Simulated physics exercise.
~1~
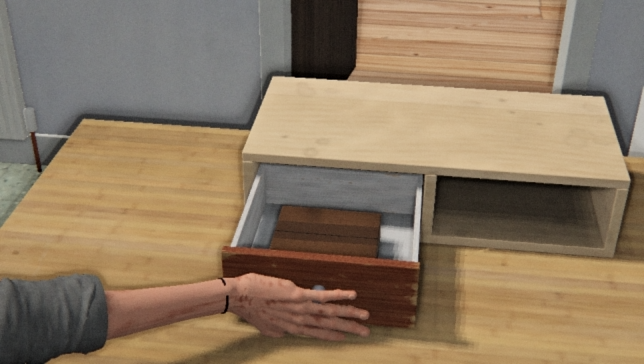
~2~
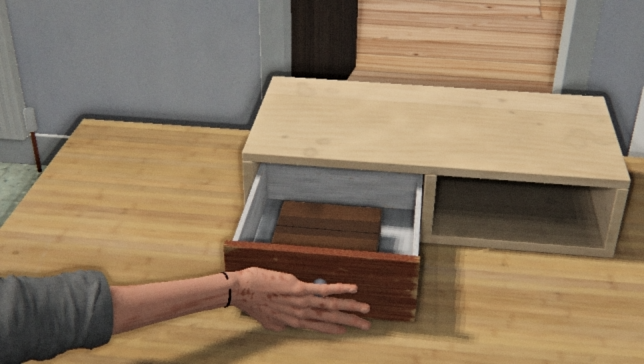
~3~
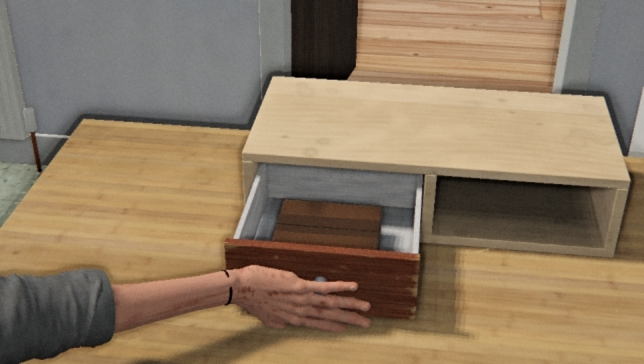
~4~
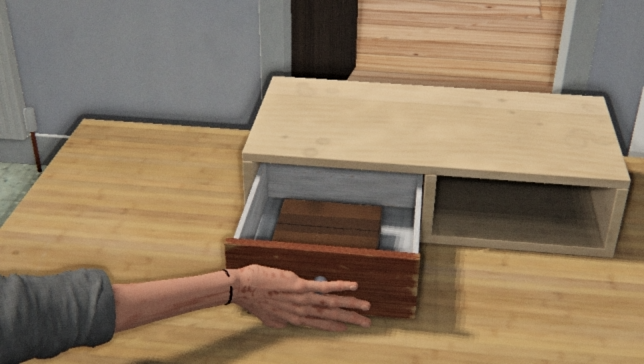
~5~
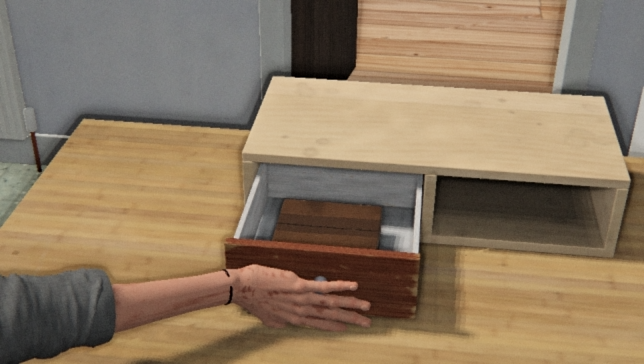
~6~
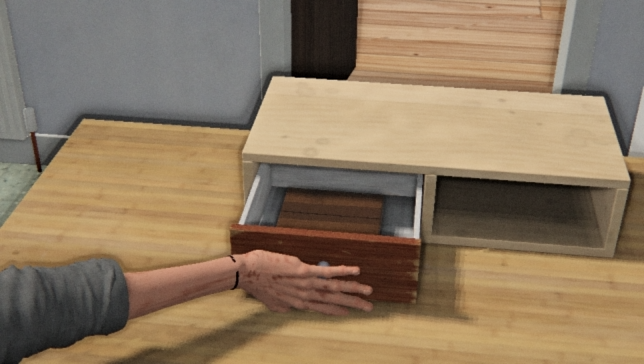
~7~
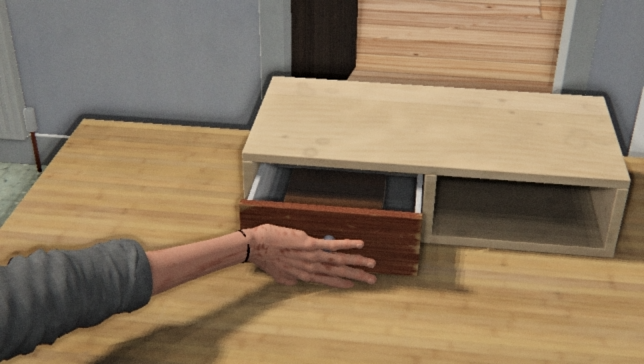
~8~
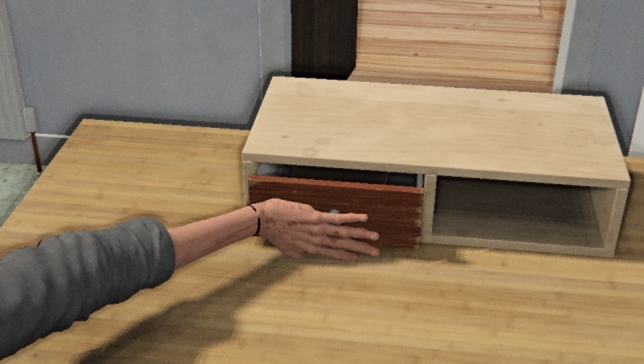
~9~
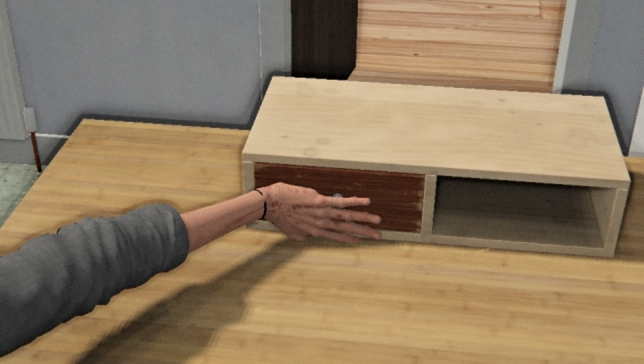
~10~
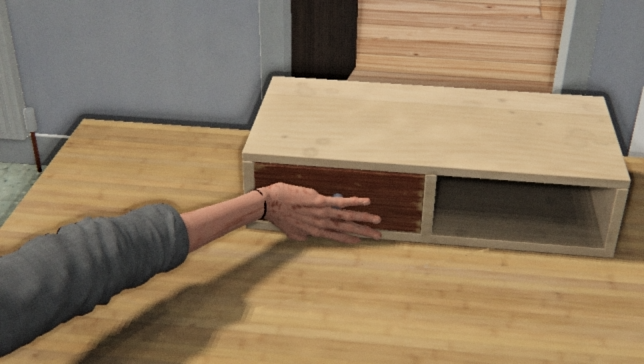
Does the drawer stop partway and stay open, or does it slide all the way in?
The drawer slides all the way in, and its front ends up closed against the wooden chest with the hand still on it.
